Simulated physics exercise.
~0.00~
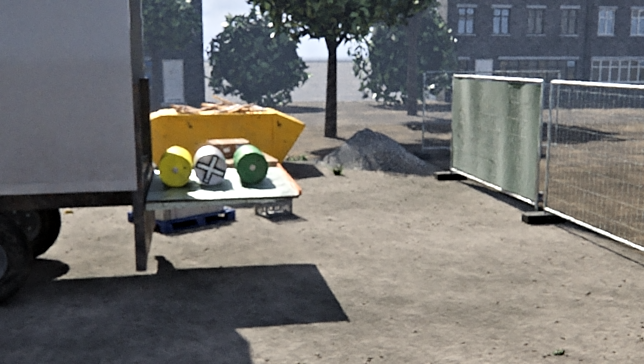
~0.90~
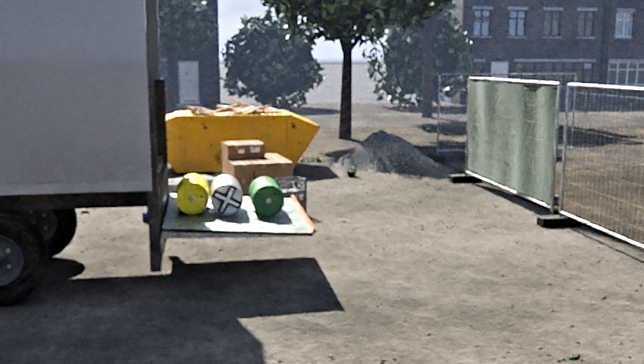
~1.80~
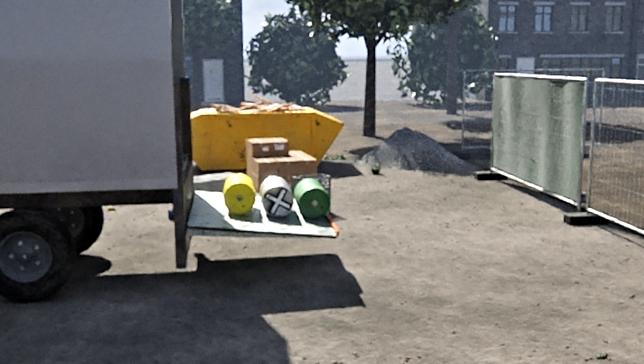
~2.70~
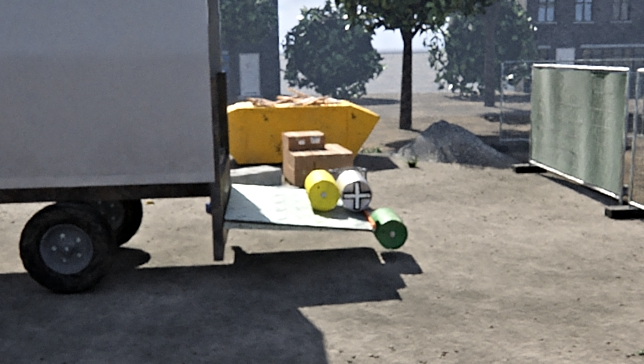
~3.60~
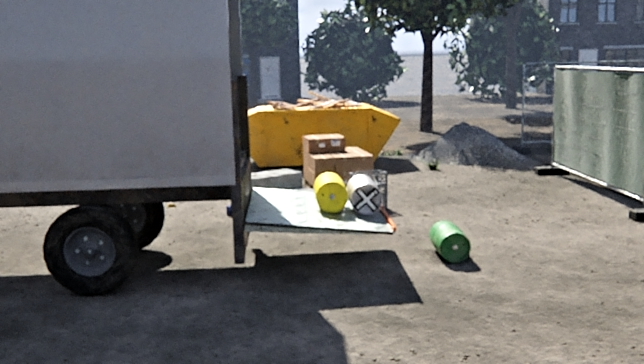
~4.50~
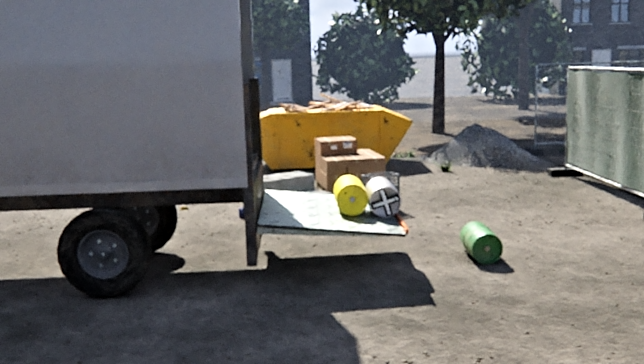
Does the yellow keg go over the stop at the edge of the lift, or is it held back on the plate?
The yellow keg is held back and stays on the plate beside the crossed one. The green keg is the one that gets over the stop and ends up on the ground.
